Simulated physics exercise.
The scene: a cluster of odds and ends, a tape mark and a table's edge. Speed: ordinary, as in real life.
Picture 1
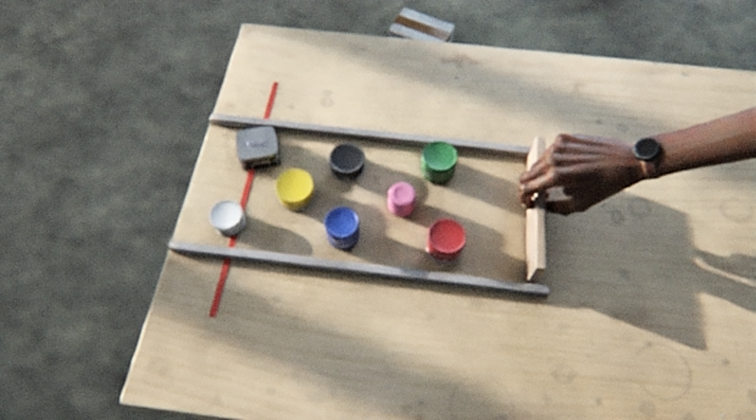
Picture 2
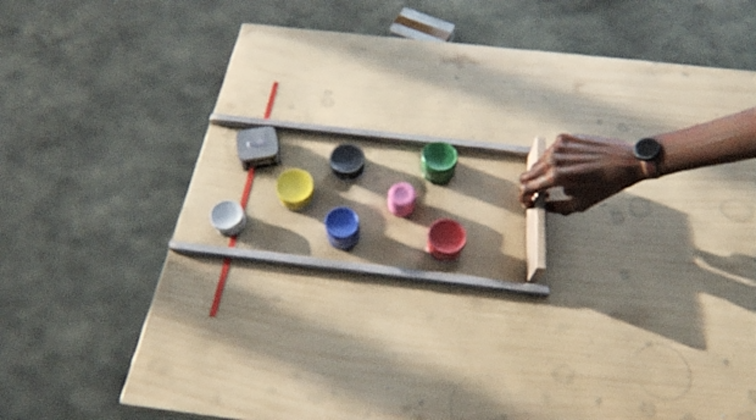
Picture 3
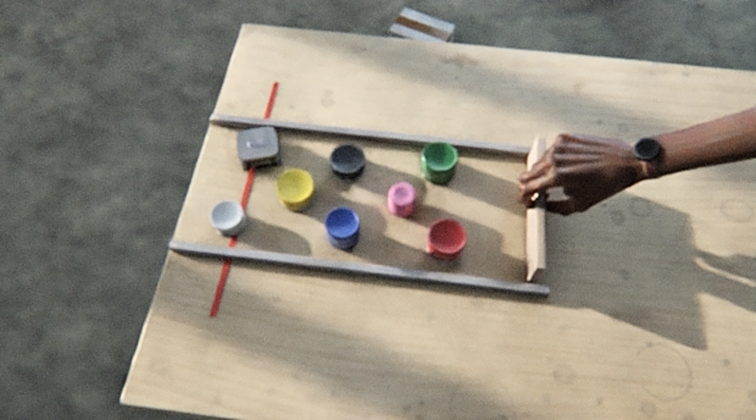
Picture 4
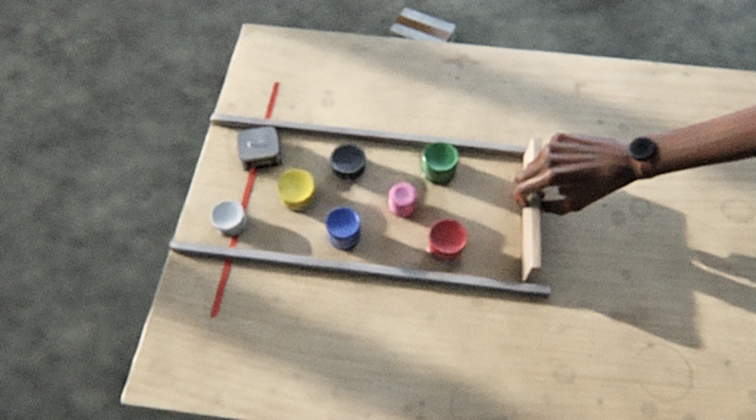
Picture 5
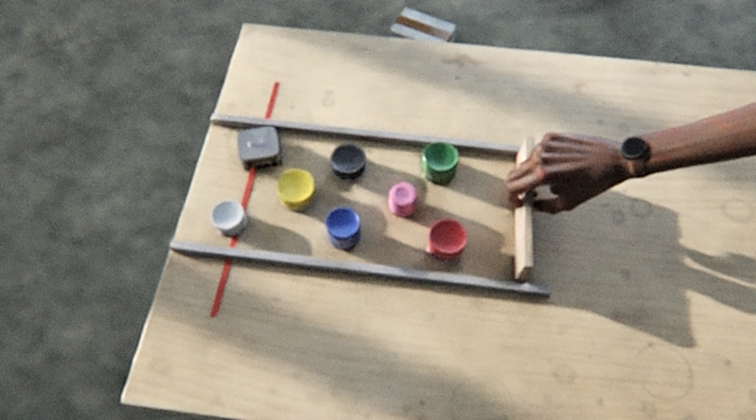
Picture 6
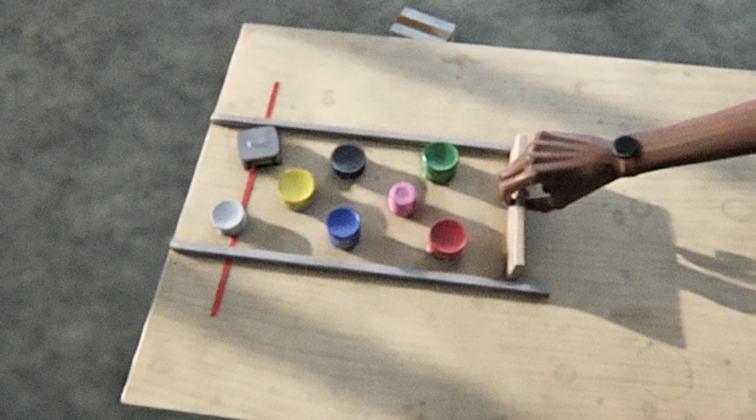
At first, a hand wearing a dark watch holds a wooden board upright at the right end of two rails, with colourful little pots and a grey case between them. Then the hand slides the board slightly left between the rails, towards the pots, while the pots and case stay still.
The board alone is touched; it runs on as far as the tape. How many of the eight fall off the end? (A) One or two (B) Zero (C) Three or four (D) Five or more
Answer: A.
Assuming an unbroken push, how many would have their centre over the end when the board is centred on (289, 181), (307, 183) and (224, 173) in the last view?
Respectively 0, 0 and 4.
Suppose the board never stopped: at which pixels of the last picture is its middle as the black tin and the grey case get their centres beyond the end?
(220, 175) and then (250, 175), give or take.
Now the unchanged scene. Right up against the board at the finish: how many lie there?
Number in contact with it: 3.
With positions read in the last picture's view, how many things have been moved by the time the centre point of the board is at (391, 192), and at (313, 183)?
At the first spot the count is 5, and at the second it is 8.
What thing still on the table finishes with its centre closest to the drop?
The grey case is foremost.
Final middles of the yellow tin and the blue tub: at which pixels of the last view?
First: About (200, 196); second: About (181, 223).
A little later, none off yet; white pot at rest near (229, 218); grey case at rest near (260, 149); yellow tin at rest near (297, 190).
Next, none off yet; white pot at rest near (229, 218); grey case moving near (255, 148); yellow tin moving near (290, 191).
When it is over, the number that fall off is one or two; down, white pot.
